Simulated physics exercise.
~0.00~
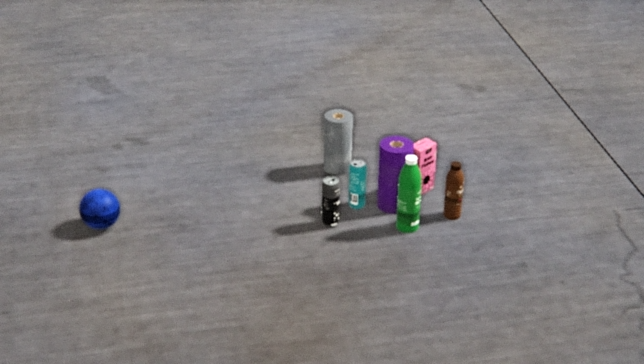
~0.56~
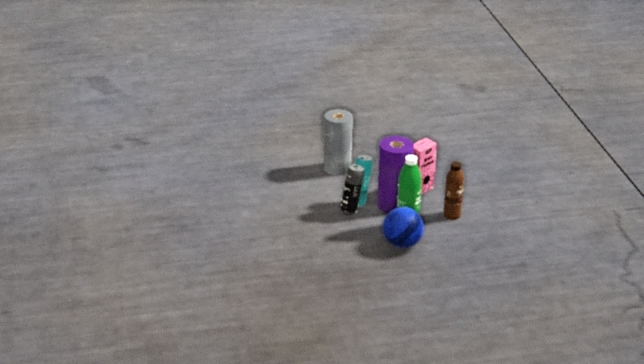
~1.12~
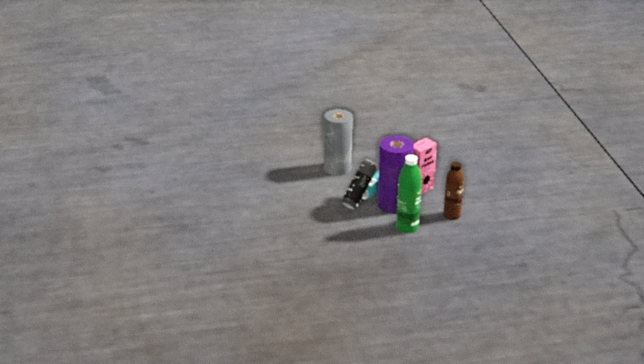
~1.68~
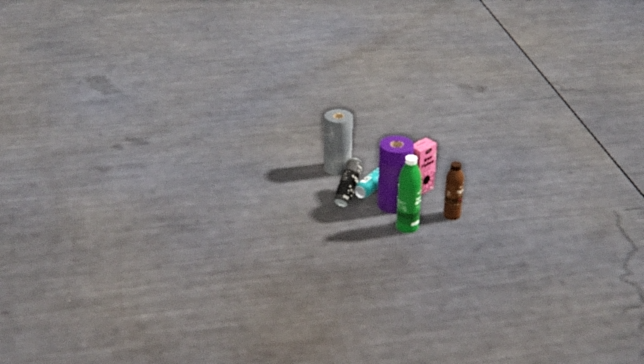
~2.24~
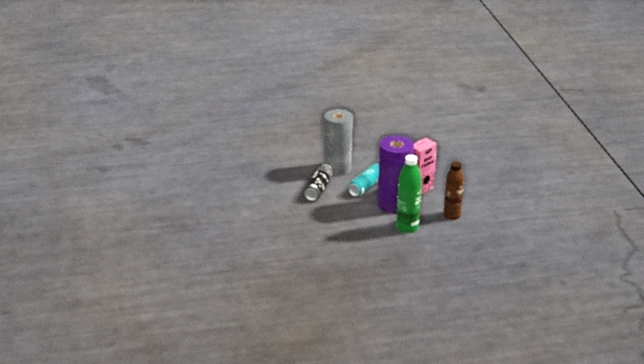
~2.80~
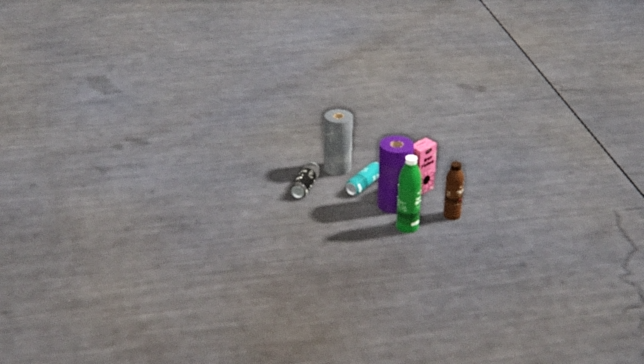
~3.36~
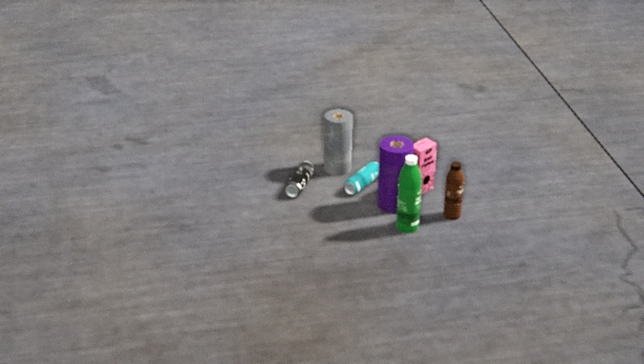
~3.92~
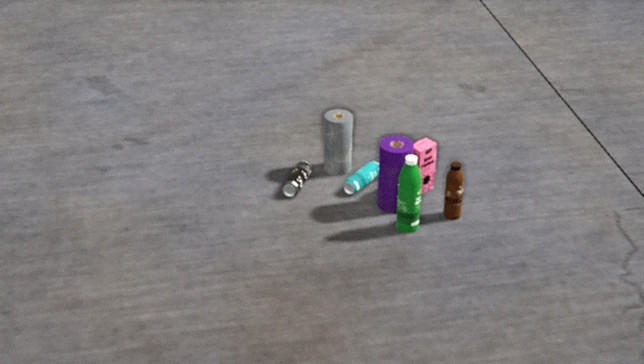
A blue ball sits at the left of a grey, level floor with a dark seam at the upper right, seen from above at an angle. Toward the centre stand a grey roll, a black can, a turquoise can, a purple roll, a pink carton, a green bottle and a brown bottle. The ball rolls right and passes in front of the green bottle as both cans lean, then goes out of view. The turquoise can topples beside the purple roll, and the black can falls and rolls left. Both cans end lying down, the other items still upright.
